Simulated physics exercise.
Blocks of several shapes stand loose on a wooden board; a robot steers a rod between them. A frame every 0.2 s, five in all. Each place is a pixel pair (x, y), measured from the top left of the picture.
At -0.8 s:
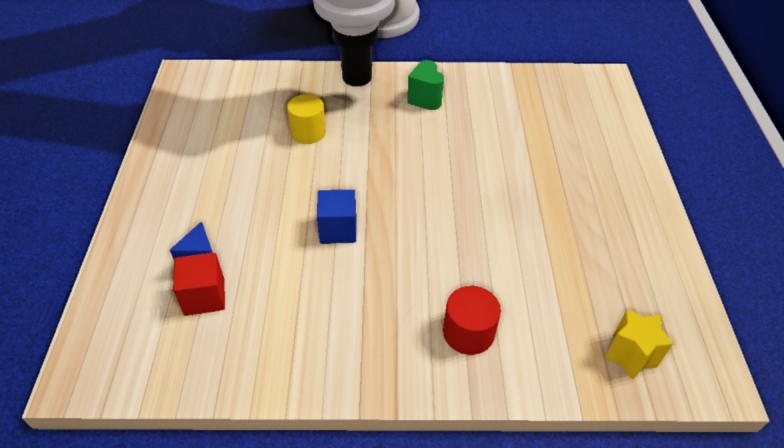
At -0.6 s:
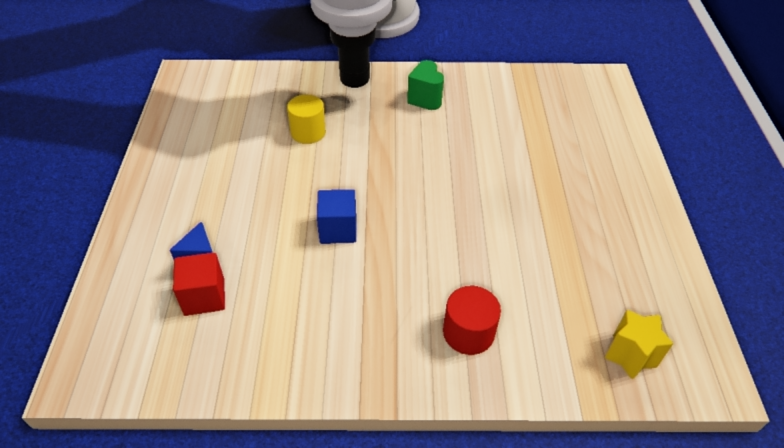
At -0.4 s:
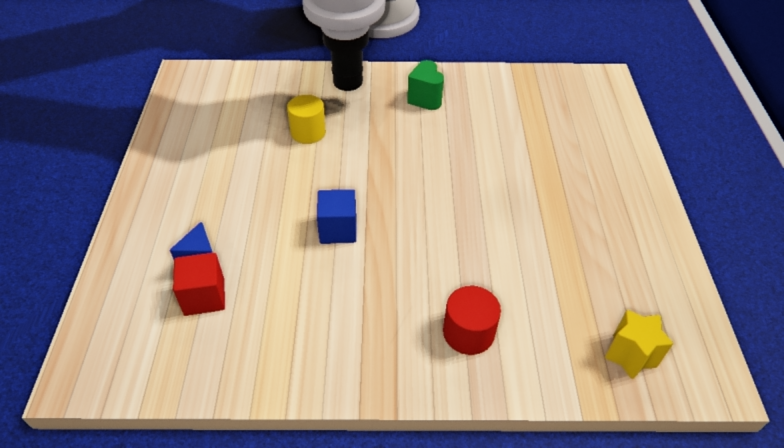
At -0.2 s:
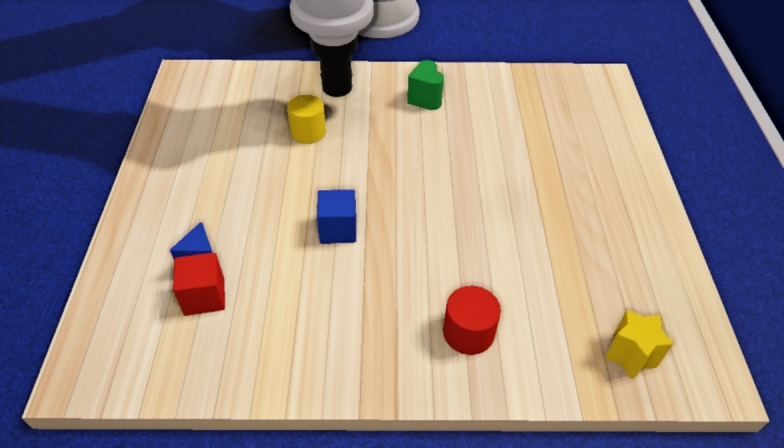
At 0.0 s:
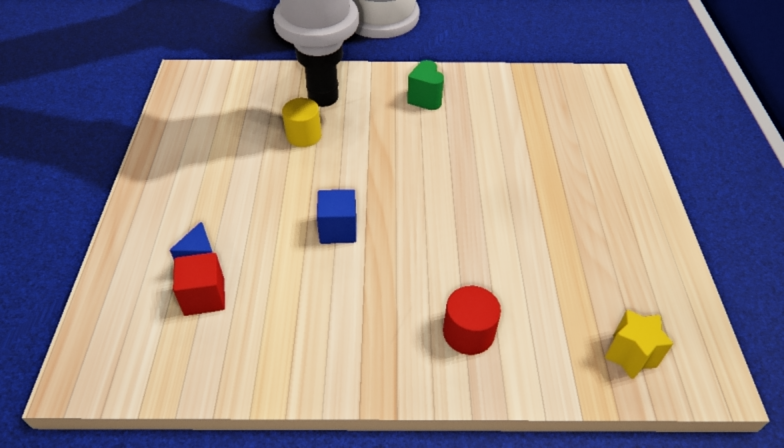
On a wooden board scattered with colored blocks, a robot's black rod moved a short way left and toward the viewer, then nudged the yellow disc slightly while the other blocks stayed still.
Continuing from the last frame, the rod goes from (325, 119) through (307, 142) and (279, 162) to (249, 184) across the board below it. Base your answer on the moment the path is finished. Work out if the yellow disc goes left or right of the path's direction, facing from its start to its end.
It will end up to the right.
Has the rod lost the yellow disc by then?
No - that is not the case.
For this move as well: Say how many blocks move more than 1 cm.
Only one of them.
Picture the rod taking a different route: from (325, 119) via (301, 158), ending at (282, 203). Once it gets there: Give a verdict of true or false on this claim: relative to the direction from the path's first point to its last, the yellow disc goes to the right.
This is true.
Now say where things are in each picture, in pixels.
In the first frame, rod tip at (357, 79); block tops, yellow disc at (305, 105).
In the second frame, rod at (355, 80); blocks unchanged.
In the third frame, rod at (348, 83); blocks unchanged.
In the fourth frame, rod at (337, 89); blocks unchanged.
In the fifth frame, rod at (323, 98); yellow disc at (301, 108).
What follows on the original path. One third of the way, rod at (305, 121); yellow disc at (275, 129).
Two thirds of the way, rod at (275, 142); yellow disc at (241, 147).
At the end, rod at (244, 164); yellow disc at (205, 162).
